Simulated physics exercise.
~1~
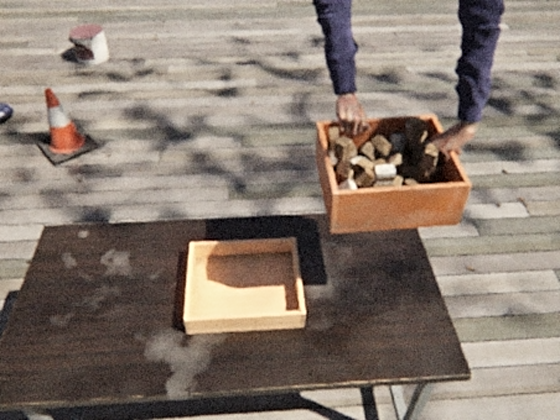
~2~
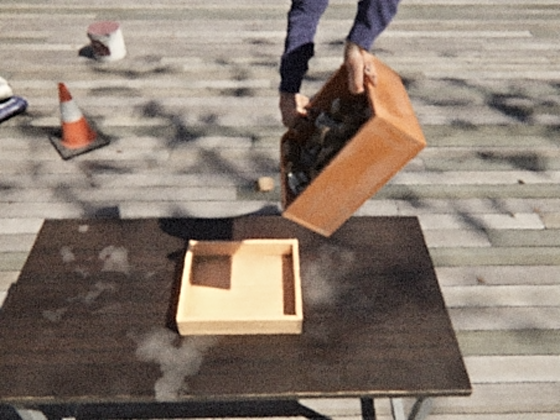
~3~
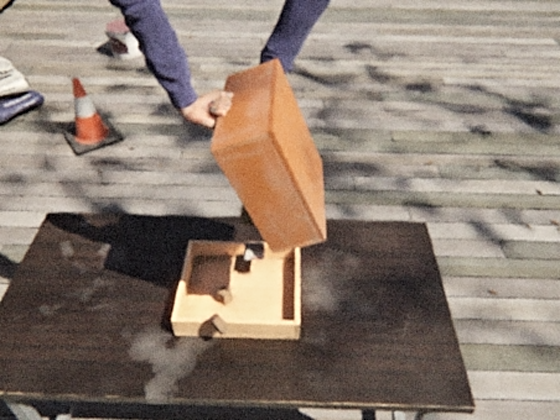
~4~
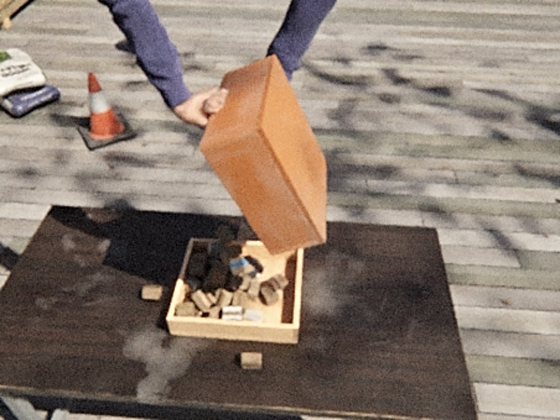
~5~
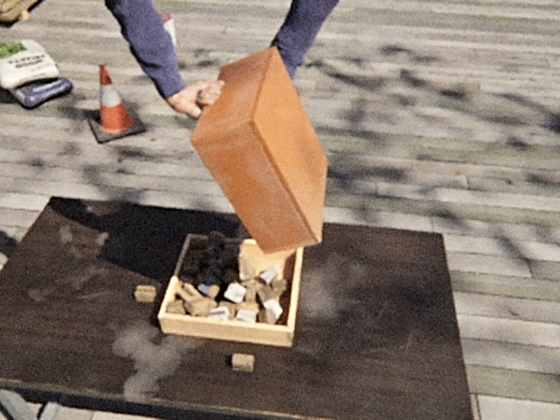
An orange box full of small brownish blocks is tipped leftward by two hands over a shallow wooden tray on a dark table, and the blocks tumble out, heaping in the tray, while a couple come to rest on the tabletop beside it.
